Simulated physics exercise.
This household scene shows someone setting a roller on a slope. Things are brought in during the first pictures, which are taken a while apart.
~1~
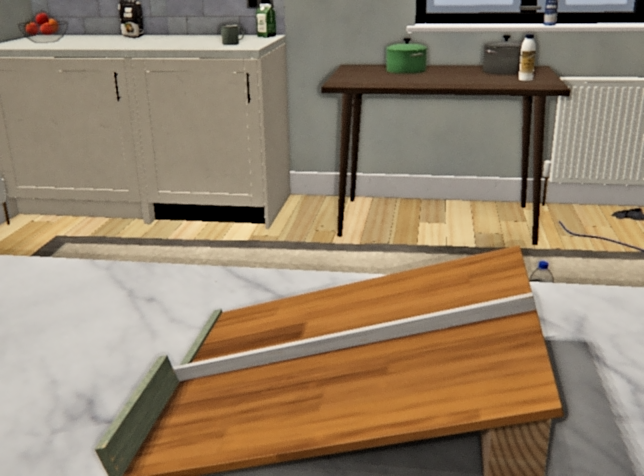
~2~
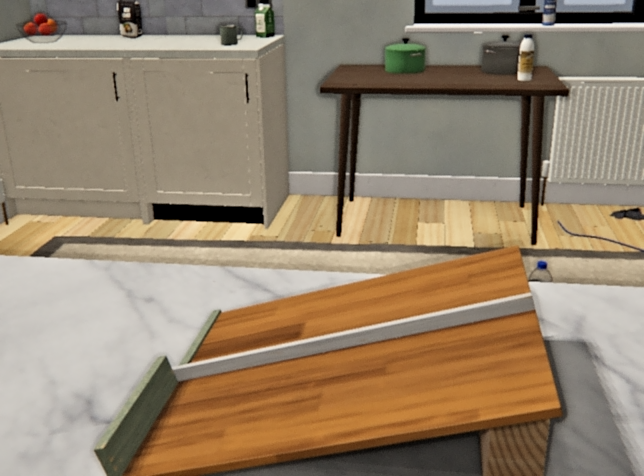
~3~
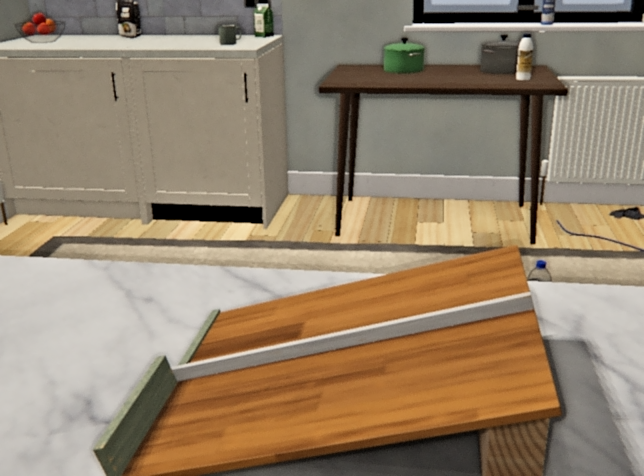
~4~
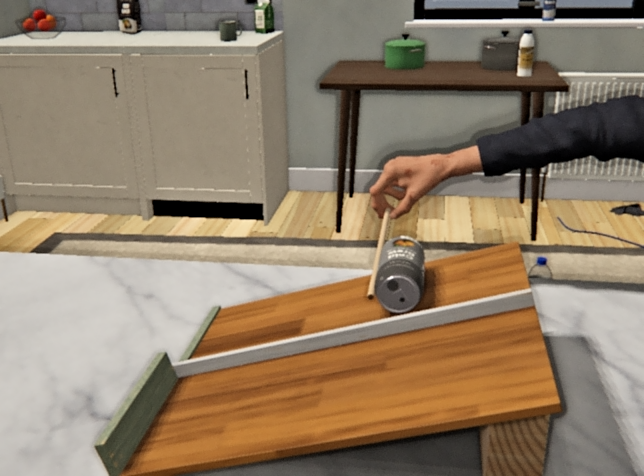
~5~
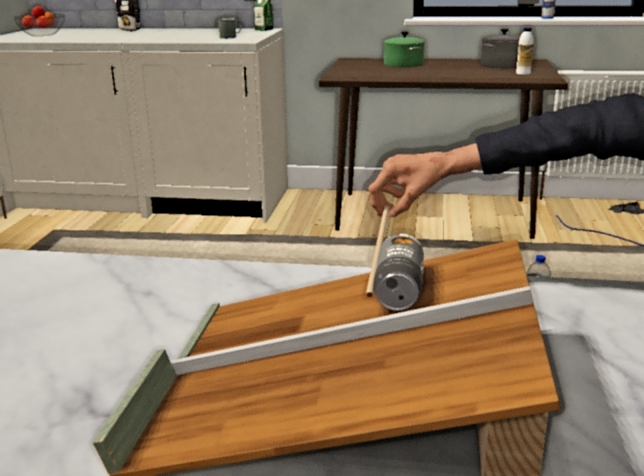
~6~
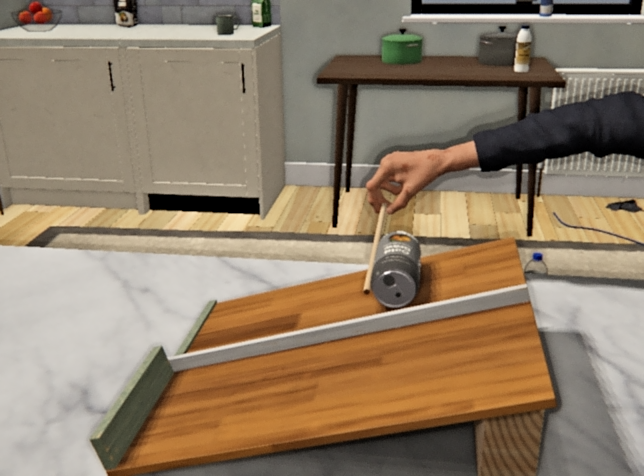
In a kitchen seen from slightly above a white marbled worktop, pale cabinets stand at the left and a dark table beneath a window. A sloping wooden board, higher at the right, has a pale dividing strip and green end pieces at the left. A dark-sleeved arm appears from the right, its hand holding a stick against a grey can on the far lane, while the view shifts very slightly.
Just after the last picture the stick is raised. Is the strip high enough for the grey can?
The grey can falls off the end.
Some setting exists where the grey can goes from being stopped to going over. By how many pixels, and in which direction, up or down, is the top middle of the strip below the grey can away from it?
12 pixels up, roughly.
Then, 0.62 s past the last view, grey can rolling on the board near (191, 309).
Then, 1.14 s past the last view, grey can off the board.
Finally, the grey can rolls off the board.
